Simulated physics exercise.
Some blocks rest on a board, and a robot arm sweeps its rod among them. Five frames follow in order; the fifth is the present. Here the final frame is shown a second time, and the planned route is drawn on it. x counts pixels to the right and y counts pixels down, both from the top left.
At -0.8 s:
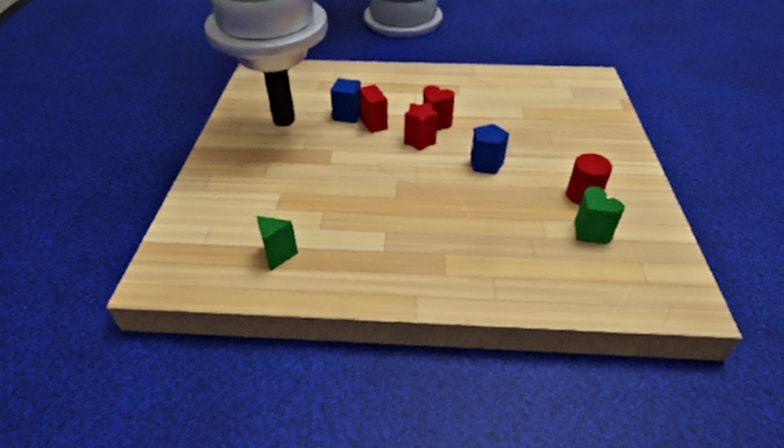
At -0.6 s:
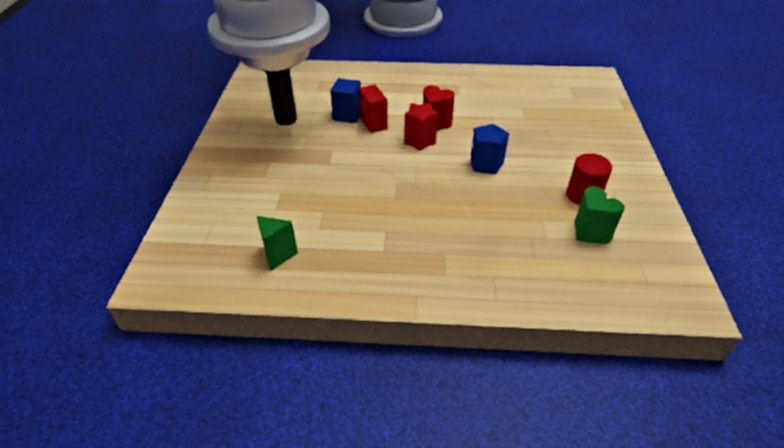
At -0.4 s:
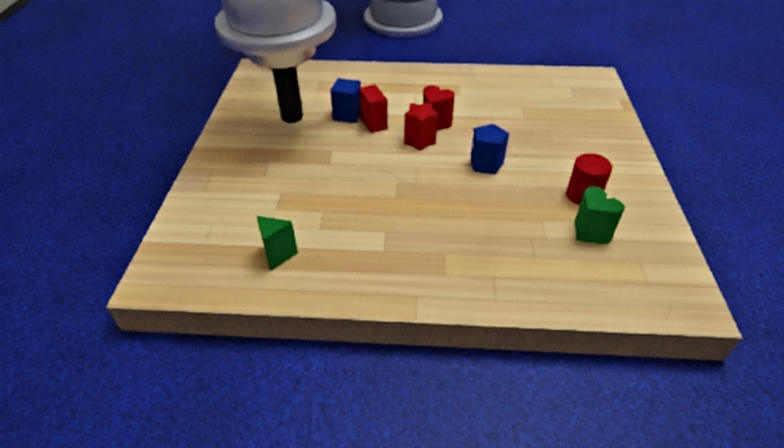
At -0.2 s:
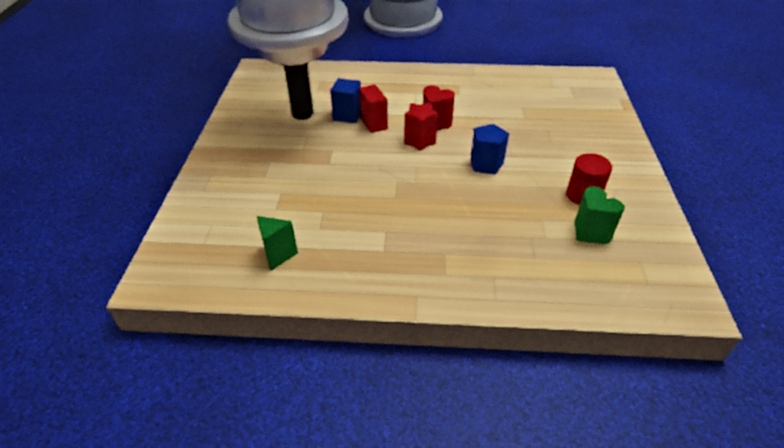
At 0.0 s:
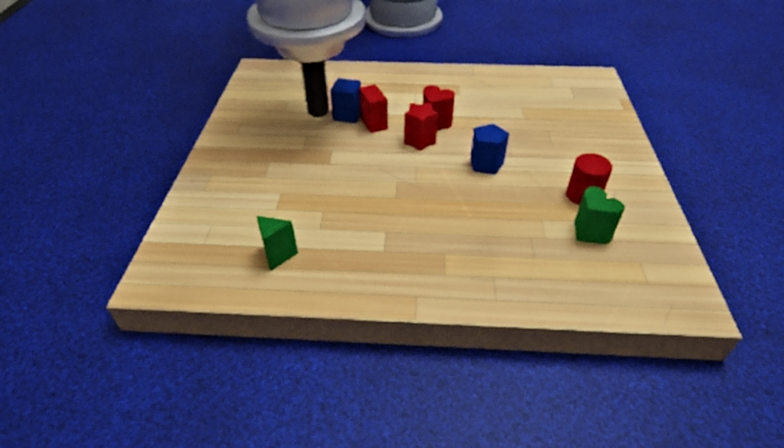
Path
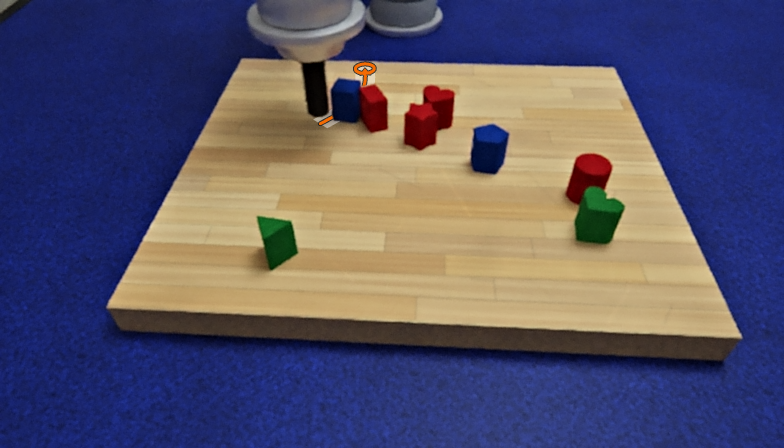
A robot arm slides its black rod slowly right toward the still blue four-sided block.
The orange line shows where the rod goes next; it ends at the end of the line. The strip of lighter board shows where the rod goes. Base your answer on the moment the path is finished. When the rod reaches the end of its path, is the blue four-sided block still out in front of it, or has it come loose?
It lies beside or behind the rod.
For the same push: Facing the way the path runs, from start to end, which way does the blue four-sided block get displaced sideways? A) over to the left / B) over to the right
B: Over to the right.
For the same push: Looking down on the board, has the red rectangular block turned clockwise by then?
My answer is yes.
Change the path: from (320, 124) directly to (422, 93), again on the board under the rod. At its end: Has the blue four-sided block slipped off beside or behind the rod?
Short answer: No.
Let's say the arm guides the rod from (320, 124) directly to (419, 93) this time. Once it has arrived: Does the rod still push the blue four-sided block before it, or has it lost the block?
It stays ahead.
Path on the board, from (320, 124) via (349, 107) and (364, 87), ending at (365, 69).
The first path, step by step. One third of the way, rod (348, 95); blue four-sided block (374, 76), turned 45° clockwise; red rectangular block (380, 92), turned 40° clockwise.
Two thirds of the way, rod (363, 76); blue four-sided block (378, 74), turned 85° clockwise; red rectangular block (380, 92), turned 40° clockwise.
At the end, rod (364, 58); blue four-sided block (378, 74), turned 85° clockwise; red rectangular block (380, 92), turned 40° clockwise.
